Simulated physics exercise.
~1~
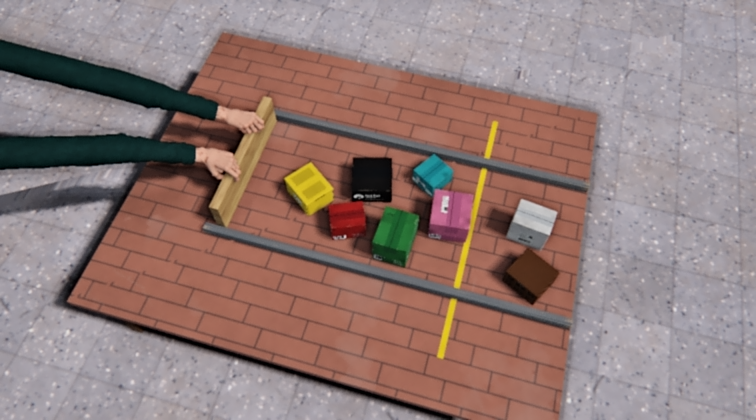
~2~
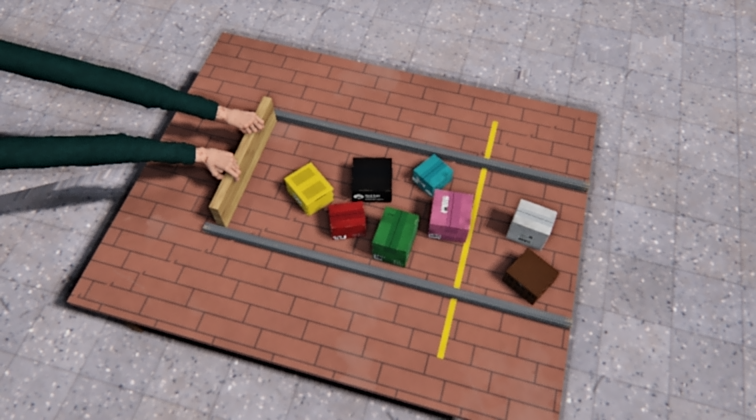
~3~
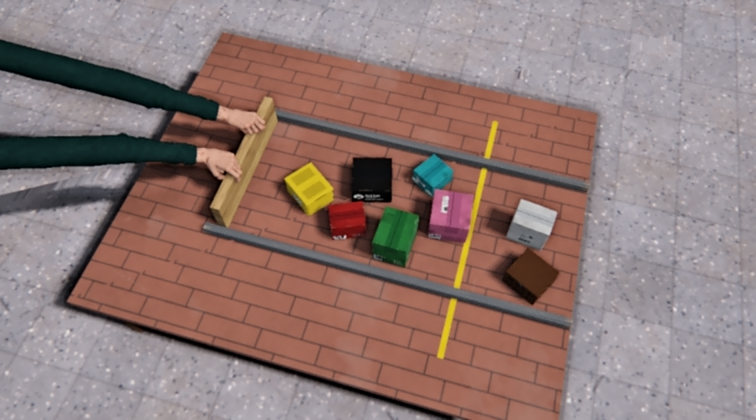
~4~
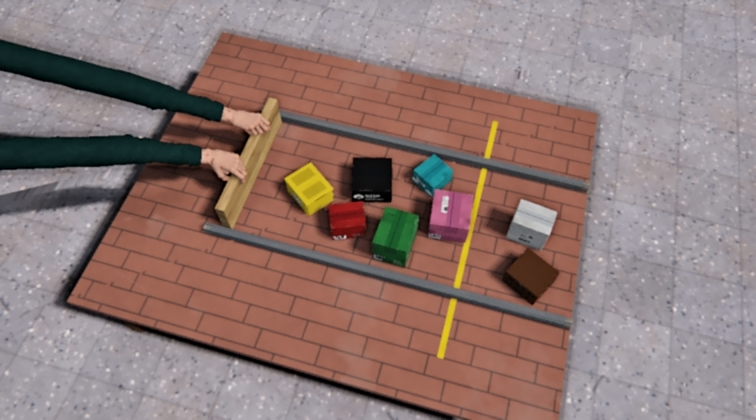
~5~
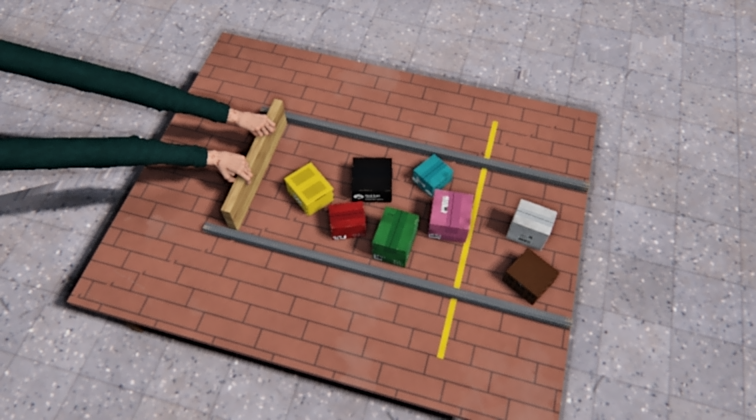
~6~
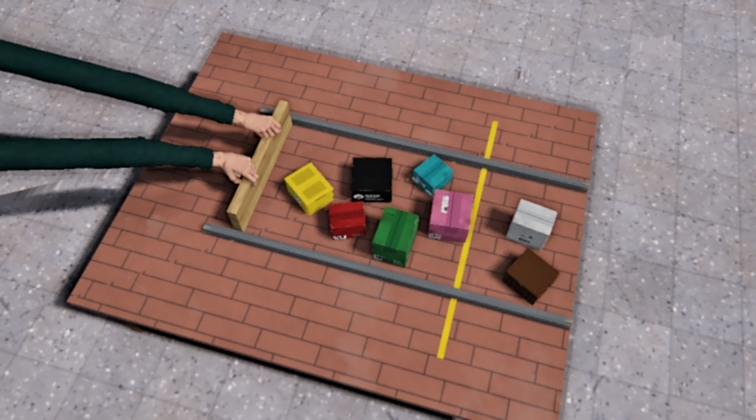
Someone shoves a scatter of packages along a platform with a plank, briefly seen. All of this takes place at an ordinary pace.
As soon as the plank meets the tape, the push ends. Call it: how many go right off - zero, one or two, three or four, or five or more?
Zero go off.
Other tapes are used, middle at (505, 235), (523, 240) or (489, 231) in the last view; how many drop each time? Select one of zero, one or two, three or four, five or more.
One after another: Either one or two; 3 or 4; no fall at all.
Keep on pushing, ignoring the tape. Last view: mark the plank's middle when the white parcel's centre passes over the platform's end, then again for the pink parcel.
The white parcel puts it at (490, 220), the pink parcel at (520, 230).
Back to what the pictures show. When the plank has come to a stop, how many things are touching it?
That number would be 3.
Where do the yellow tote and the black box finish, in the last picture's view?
Listed as asked: First (483, 247), and then (505, 208).
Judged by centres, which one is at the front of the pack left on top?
The white parcel, that one.
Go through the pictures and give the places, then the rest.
In the first picture, brown crate (530, 277); white parcel (531, 225); pink parcel (450, 216); plank (246, 161); tape (471, 227).
In the second picture, white parcel (531, 225); yellow tote (310, 190).
In the third picture, pink parcel (450, 216); green box (395, 237).
In the fourth picture, brown crate (530, 277); red box (347, 221).
In the fifth picture, white parcel (531, 225); turquoise parcel (433, 176).
In the sixth picture, brown crate (530, 277); white parcel (531, 225); pink parcel (450, 216); plank (262, 165); tape (471, 227).
Early on, none off yet; brown crate at rest near (530, 277); white parcel at rest near (531, 225); pink parcel at rest near (450, 216).
Finally, the number that fall off is zero.
